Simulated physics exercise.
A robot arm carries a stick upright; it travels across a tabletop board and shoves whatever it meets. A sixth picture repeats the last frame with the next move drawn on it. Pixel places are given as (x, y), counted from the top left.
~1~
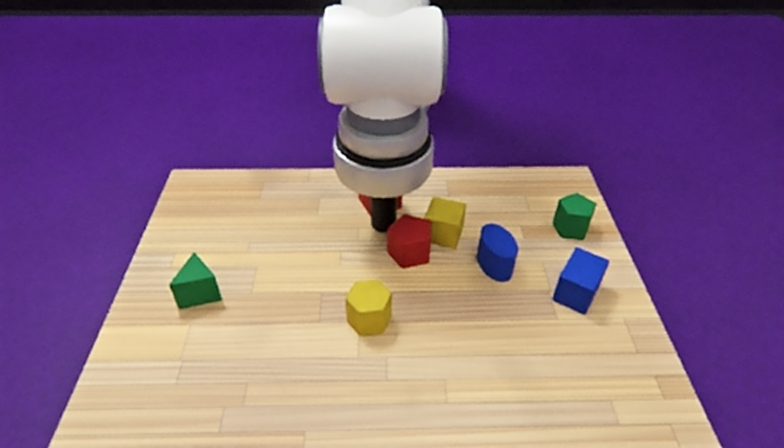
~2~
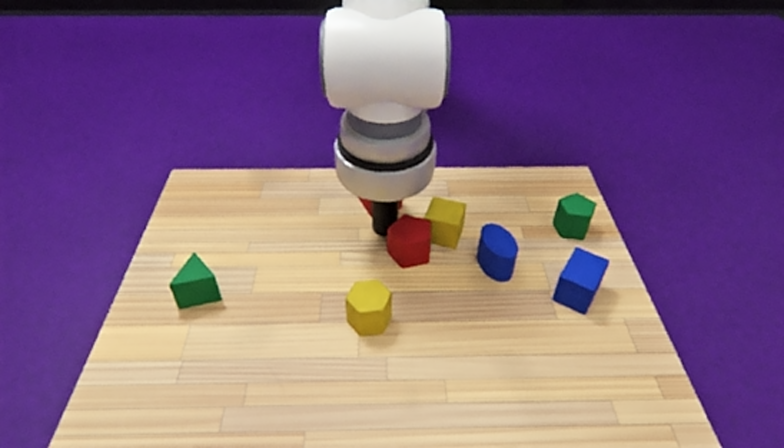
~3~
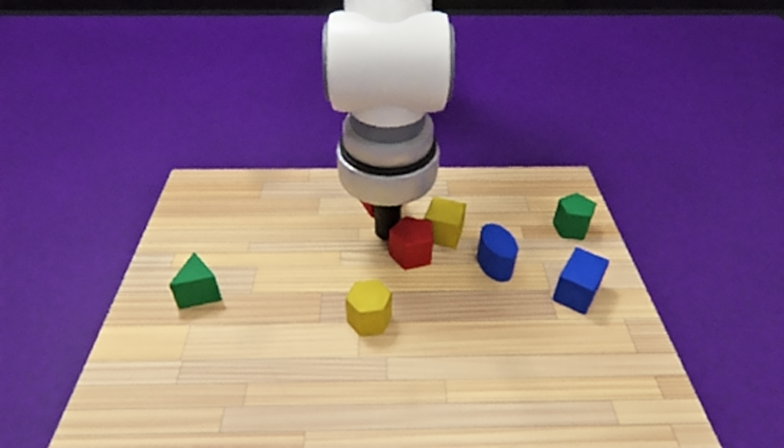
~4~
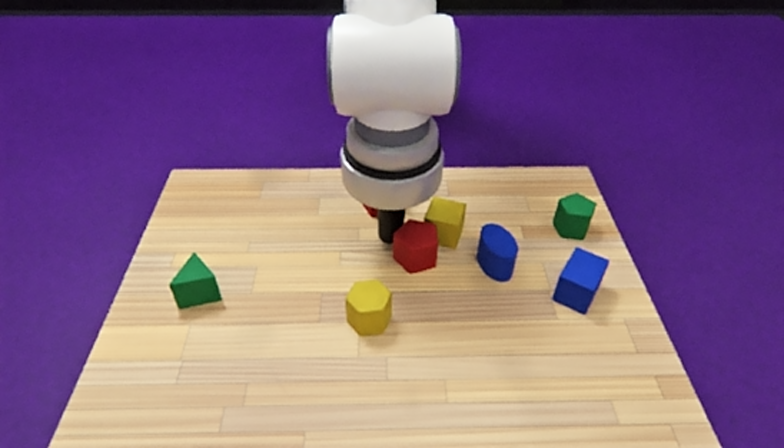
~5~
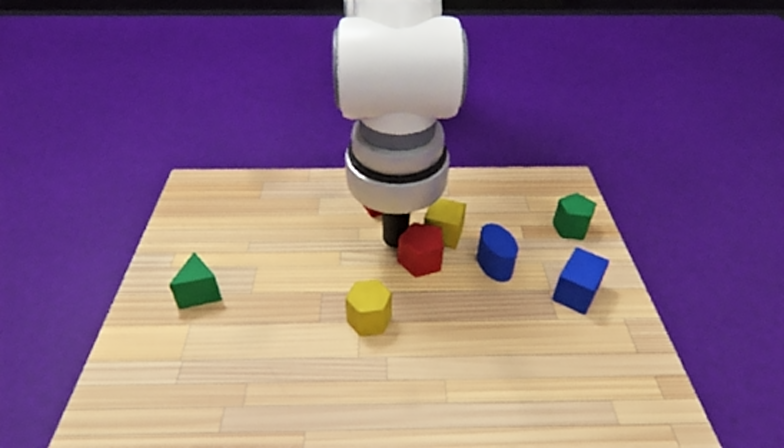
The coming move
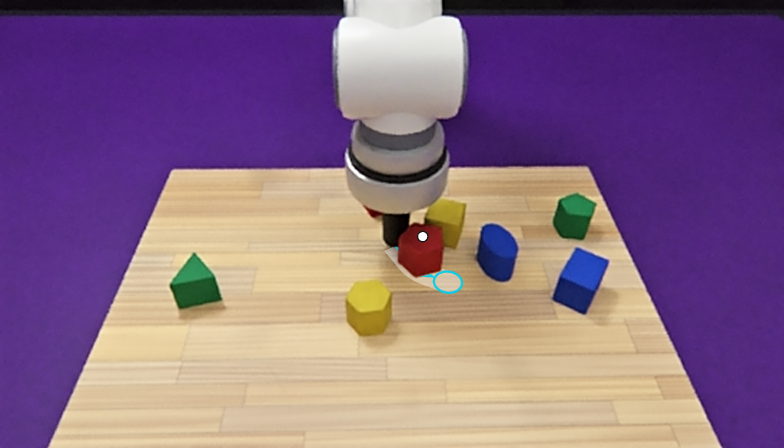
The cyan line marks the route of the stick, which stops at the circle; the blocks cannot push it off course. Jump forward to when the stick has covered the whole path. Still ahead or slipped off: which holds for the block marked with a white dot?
Pushed along.
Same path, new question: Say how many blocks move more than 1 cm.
Number moved: 1.
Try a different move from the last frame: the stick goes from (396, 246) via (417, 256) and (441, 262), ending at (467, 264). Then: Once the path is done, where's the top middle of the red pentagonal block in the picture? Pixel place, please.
Answer: (471, 265).
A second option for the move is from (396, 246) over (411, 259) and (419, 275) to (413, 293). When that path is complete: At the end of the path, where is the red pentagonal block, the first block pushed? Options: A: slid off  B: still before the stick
Choice A: Slid off.
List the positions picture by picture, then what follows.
Stick's lower end at (384, 225); red pentagonal block at (411, 228); yellow four-sided block at (446, 210), in the first picture.
Stick at (385, 229); blocks still, in the second picture.
Stick at (388, 233); red pentagonal block at (413, 230), in the third picture.
Stick at (391, 236); red pentagonal block at (418, 233), in the fourth picture.
Stick at (396, 240); red pentagonal block at (423, 237); yellow four-sided block at (446, 210), in the fifth picture.
Drawn move, from (396, 246) via (408, 261) and (425, 274), ending at (448, 282); the dot is on the red pentagonal block.
What follows on the original path. Halfway along, stick at (416, 262); red pentagonal block at (450, 255), turned 20° anticlockwise.
At the end, stick at (449, 276); red pentagonal block at (485, 270), turned 15° anticlockwise; yellow four-sided block still.
